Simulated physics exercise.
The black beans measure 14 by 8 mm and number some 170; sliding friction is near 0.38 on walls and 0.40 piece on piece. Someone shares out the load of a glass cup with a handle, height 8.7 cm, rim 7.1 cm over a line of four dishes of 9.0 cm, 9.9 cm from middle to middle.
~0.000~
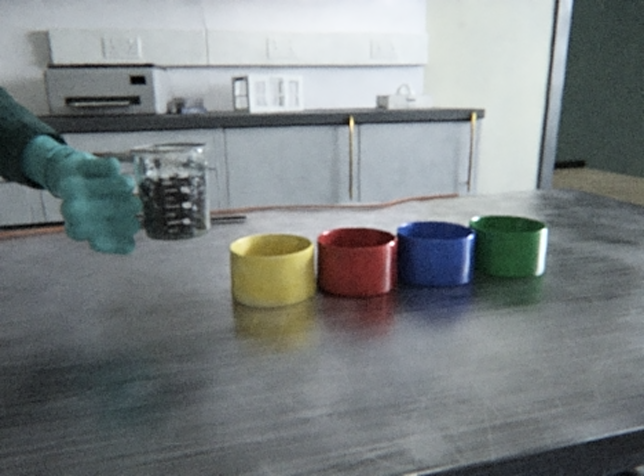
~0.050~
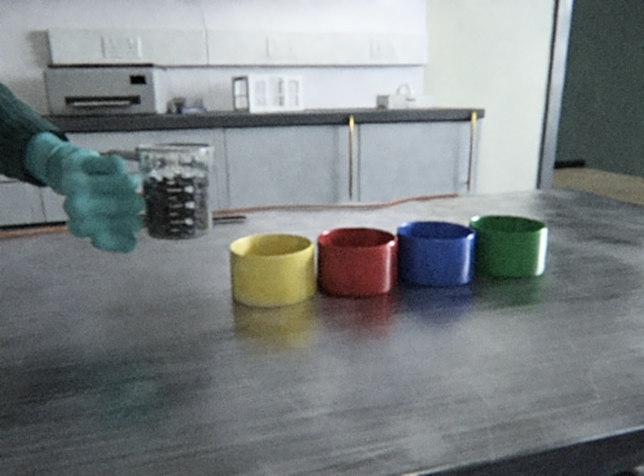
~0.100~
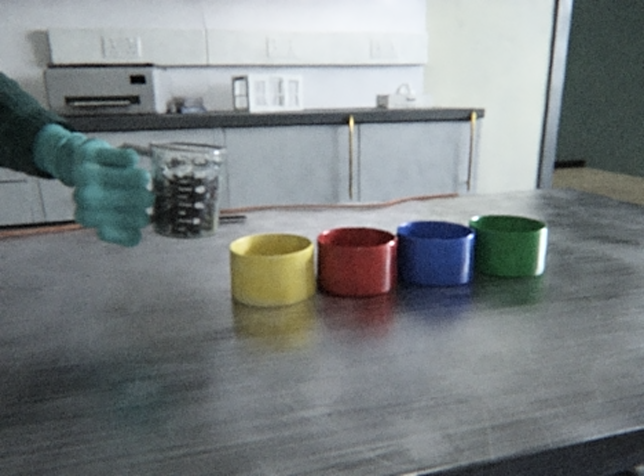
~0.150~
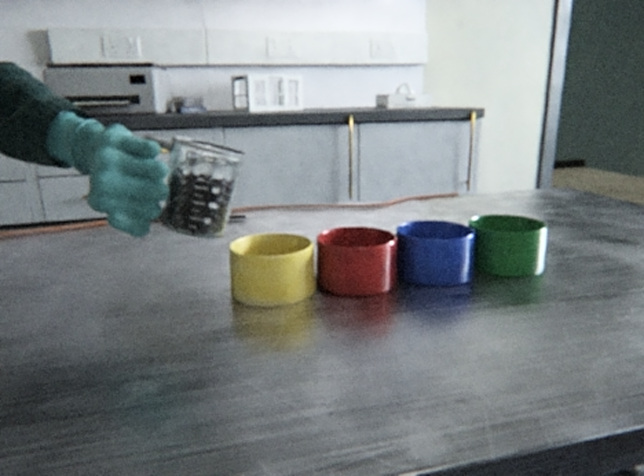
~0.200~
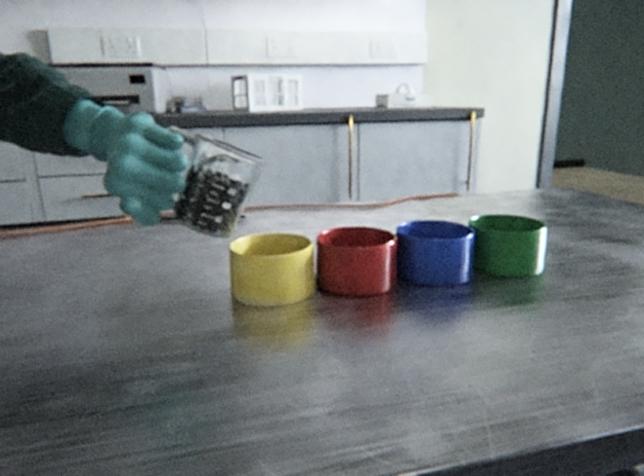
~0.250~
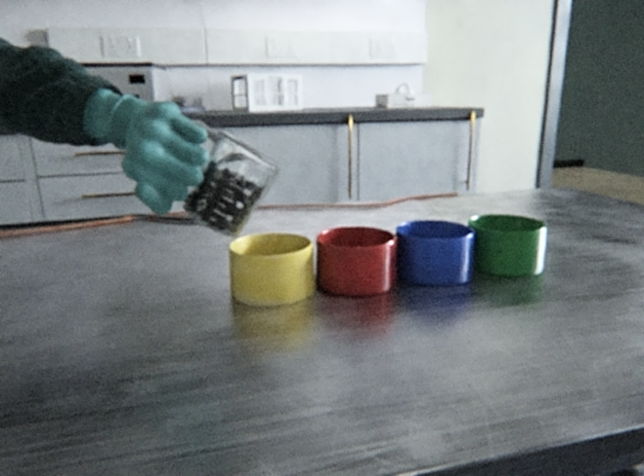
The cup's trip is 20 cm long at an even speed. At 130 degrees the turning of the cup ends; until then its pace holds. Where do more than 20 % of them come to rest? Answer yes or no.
Red dish: Yes; blue dish: Yes; green dish: No; yellow dish: No; on the counter: Yes.
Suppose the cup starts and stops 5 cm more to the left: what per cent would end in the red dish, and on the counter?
Red 100; counter 0.
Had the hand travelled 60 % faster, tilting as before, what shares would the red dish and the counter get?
In that case red 50; counter 20.
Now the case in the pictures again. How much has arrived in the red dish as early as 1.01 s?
About 45 per cent by then.
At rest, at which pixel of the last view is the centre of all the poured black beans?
Near (384, 269).
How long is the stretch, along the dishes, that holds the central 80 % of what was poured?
Some 13 cm.
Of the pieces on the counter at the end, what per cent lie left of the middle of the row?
Some 40 per cent.
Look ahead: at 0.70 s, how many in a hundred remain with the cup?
About 90 per cent.
Then, at 0.52 s, tilt 81 degrees; cup holds 100 %.
Then, at 0.70 s, tilt 113 degrees; cup holds 90 %, red 5 %, blue 5 %.
After 1.01 s, tilt 130 degrees; cup holds 0 %, red 45 %, blue 30 %.
At rest (2.5 s), red 45 %, blue 30 %, green 0 %, yellow 0 %, counter 30 %.
